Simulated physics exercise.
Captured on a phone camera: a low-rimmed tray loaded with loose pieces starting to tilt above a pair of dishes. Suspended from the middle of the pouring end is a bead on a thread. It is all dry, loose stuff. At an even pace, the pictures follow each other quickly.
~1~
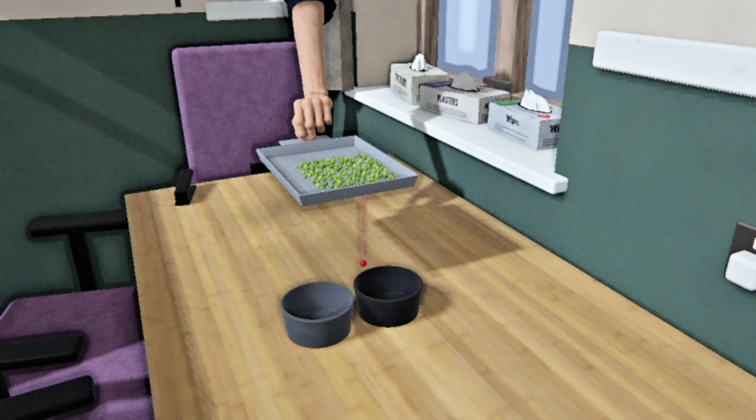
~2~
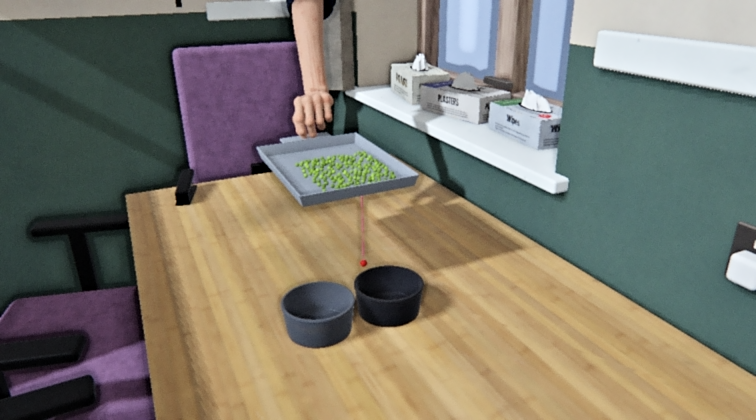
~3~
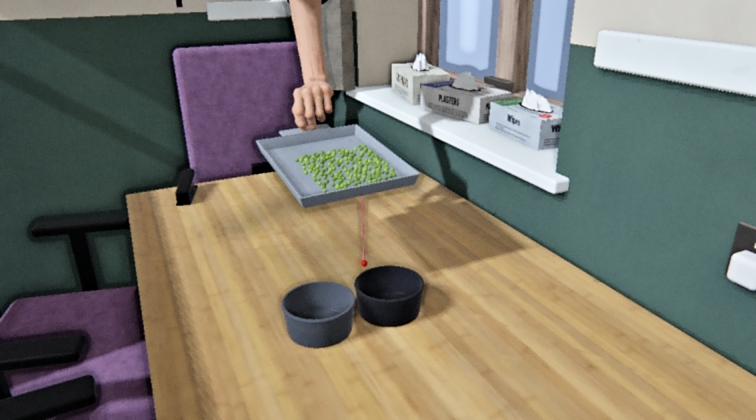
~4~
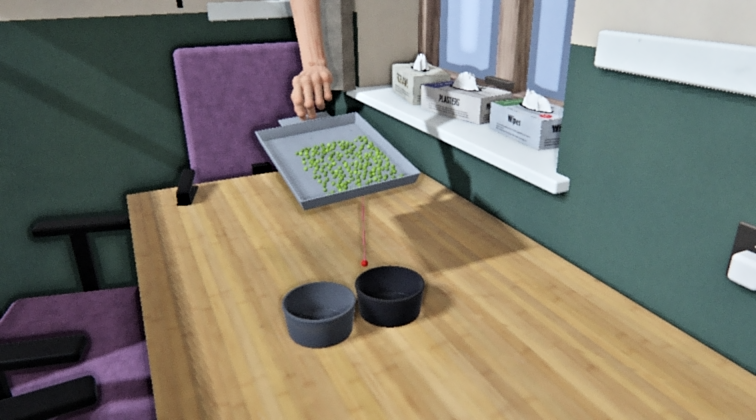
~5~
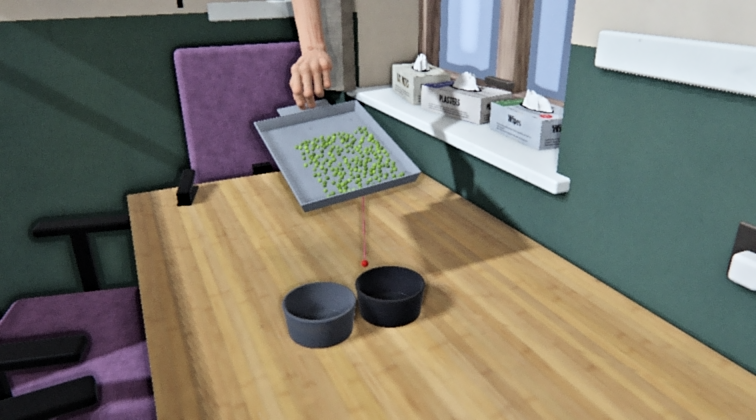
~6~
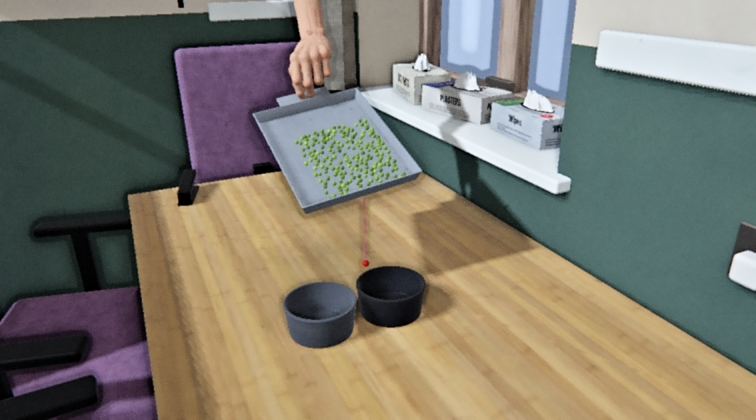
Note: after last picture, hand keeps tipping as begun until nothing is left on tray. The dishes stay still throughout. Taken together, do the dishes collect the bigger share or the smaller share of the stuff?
The bigger share.
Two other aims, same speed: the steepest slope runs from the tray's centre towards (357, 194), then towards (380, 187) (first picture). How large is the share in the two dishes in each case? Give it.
Roughly 80 percent first and 30 percent second.
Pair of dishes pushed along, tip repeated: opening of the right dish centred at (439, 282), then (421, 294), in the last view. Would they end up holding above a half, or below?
Well, a minority share the first time and a minority share the next.
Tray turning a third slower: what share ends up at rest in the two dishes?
Something like 100 percent, give or take.
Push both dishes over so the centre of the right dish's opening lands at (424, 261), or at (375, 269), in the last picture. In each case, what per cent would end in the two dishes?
You'd get near 30 per cent and afterwards near 70 per cent.
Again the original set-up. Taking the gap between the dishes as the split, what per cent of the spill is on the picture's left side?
Estimate: Near 80 per cent.
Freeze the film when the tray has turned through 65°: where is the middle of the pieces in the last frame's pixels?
Look close to (338, 198) in the last picture.
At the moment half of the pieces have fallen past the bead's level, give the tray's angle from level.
My estimate is some 105 degrees.
Just after the last frame, tray tipped steeply; almost all on the tray; about a tenth in the air.
A moment on, tray tipped past a quarter turn; roughly a quarter on the tray; roughly a third in the left dish; about a tenth outside both; roughly a third in the air.
Further on, tray tipped past a quarter turn; the larger part in the left dish; about a tenth in the right dish; about a tenth outside both.
When it is over, tray tipped past a quarter turn; the larger part in the left dish; about a tenth in the right dish; about a tenth outside both.
